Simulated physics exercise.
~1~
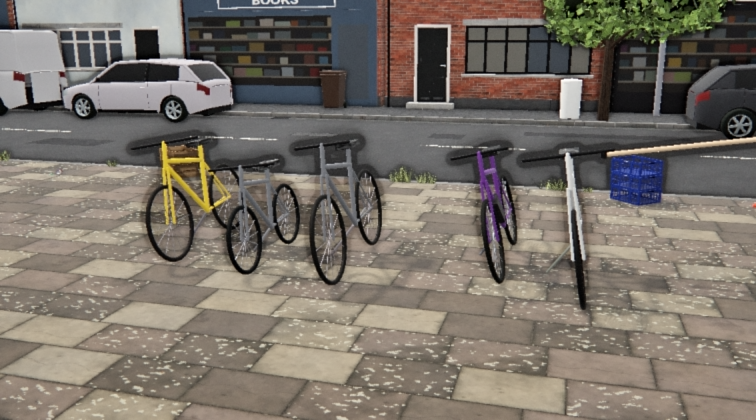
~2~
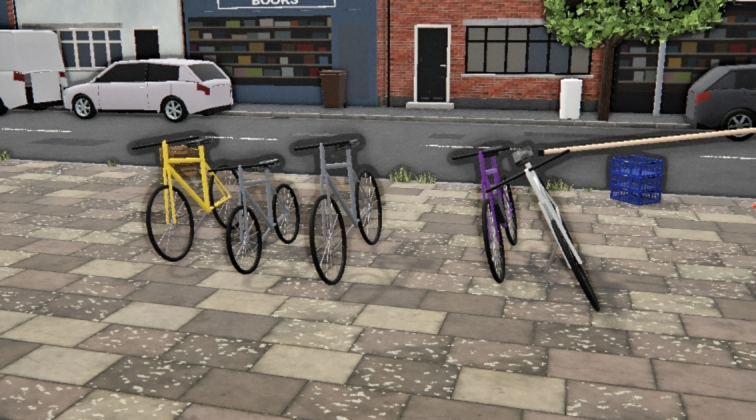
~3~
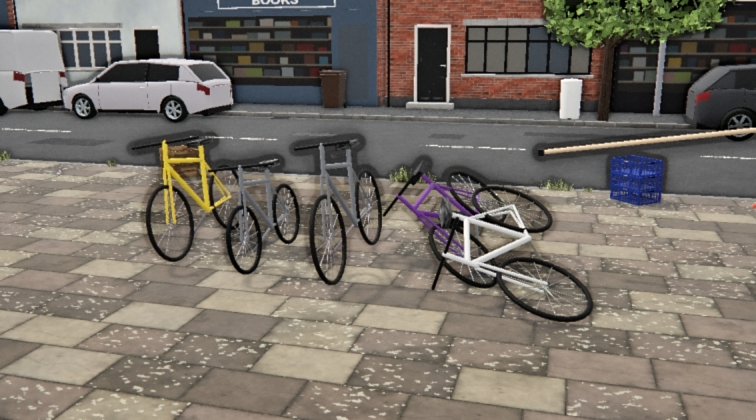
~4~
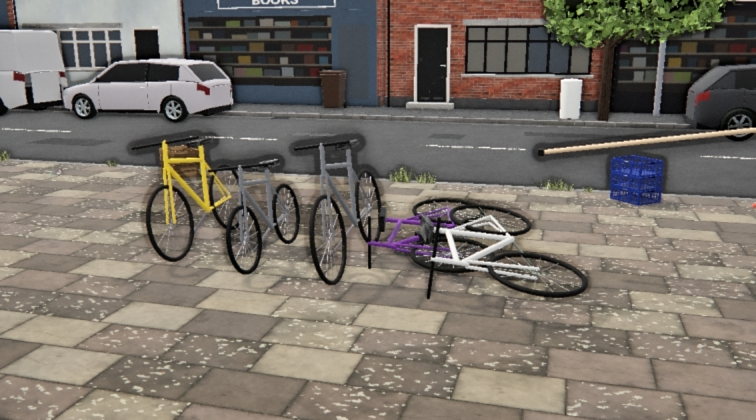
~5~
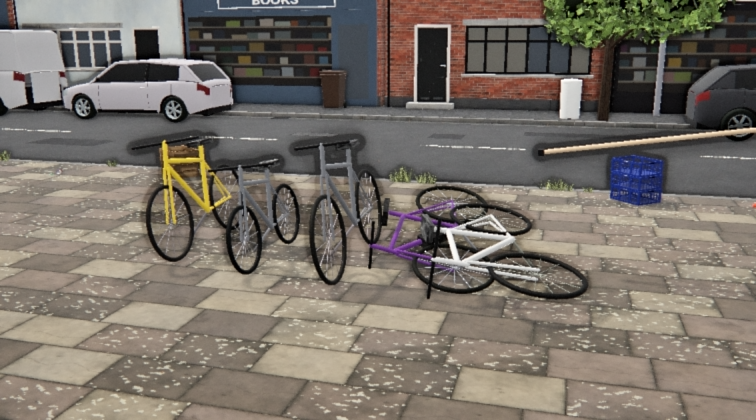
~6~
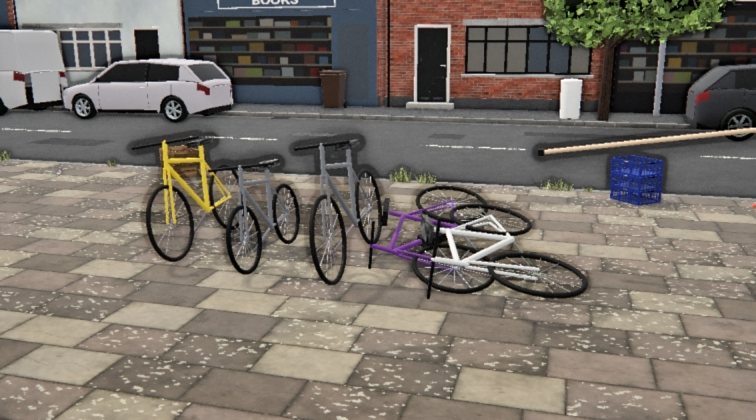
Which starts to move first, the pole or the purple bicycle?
The pole moves first, shifting left while the purple bicycle is still standing in its place. The purple bicycle only starts to go over afterwards.
